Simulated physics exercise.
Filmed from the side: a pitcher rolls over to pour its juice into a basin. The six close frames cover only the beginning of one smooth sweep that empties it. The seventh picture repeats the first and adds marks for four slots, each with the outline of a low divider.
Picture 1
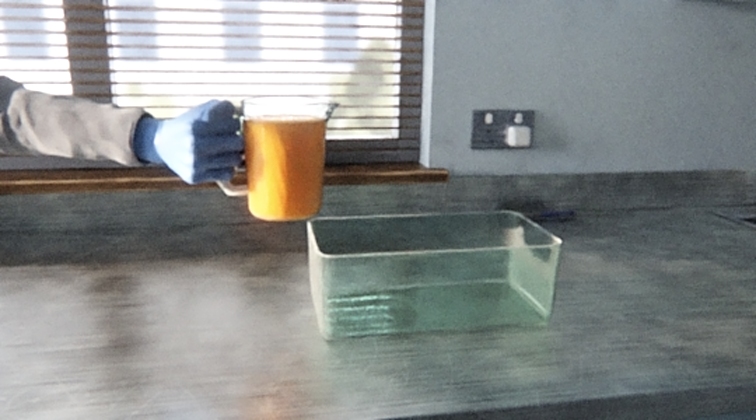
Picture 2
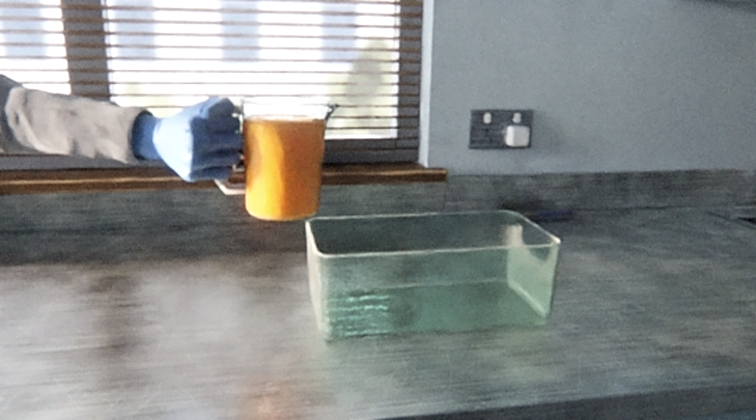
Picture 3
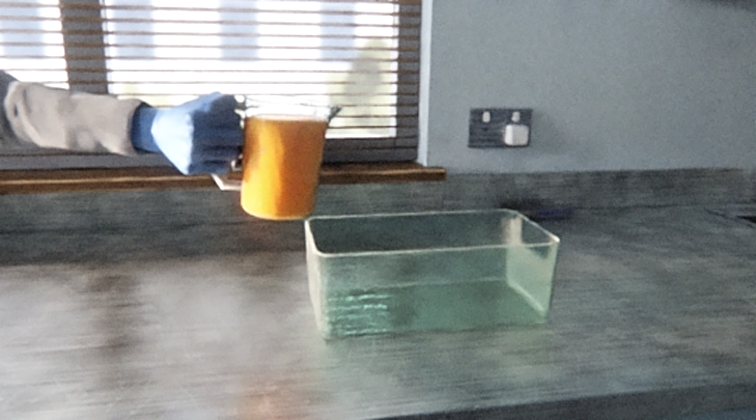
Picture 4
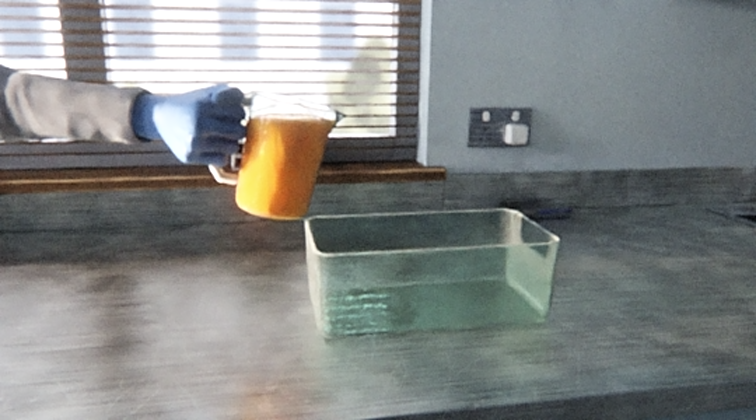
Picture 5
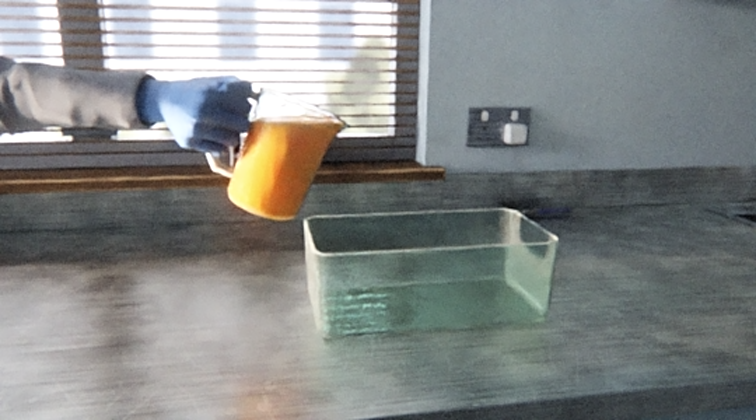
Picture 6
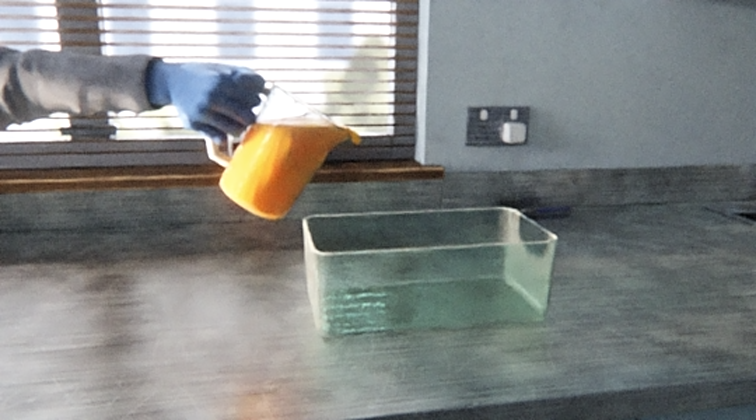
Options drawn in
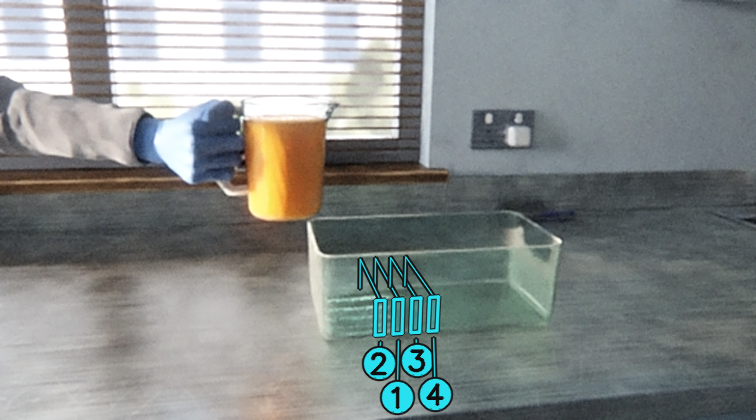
Blue-gloved hand holding a clear pitcher of orange juice beside a glass basin, then tilting it rightward until juice reaches over the lip.
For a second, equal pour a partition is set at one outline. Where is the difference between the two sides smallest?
Position 1.
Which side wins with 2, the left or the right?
More ends on the right.
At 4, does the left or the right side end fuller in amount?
The left side.
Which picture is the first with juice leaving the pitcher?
In picture 6.
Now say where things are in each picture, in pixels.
Upright, lip at (338, 103); basin from (320, 338) to (550, 321); nothing has left yet.
Upright, lip at (338, 104); nothing has left yet.
Tipped about 6°, lip at (341, 108); nothing has left yet.
Tipped about 13°, lip at (346, 114); nothing has left yet.
Tipped about 22°, lip at (350, 125); nothing has left yet.
Tipped about 33°, lip at (353, 137); juice is over the lip, down to (353, 137).
On the marked copy, 1 at (398, 340); 2 at (380, 342); 3 at (416, 339); 4 at (433, 337).
For position 1, about 50 % ends left of the wall and 49 % right of it.
For position 2, about 24 % ends left of the wall and 75 % right of it.
For position 3, about 75 % ends left of the wall and 23 % right of it; 3 % is lost outside.
For position 4, about 92 % ends left of the wall and 6 % right of it.
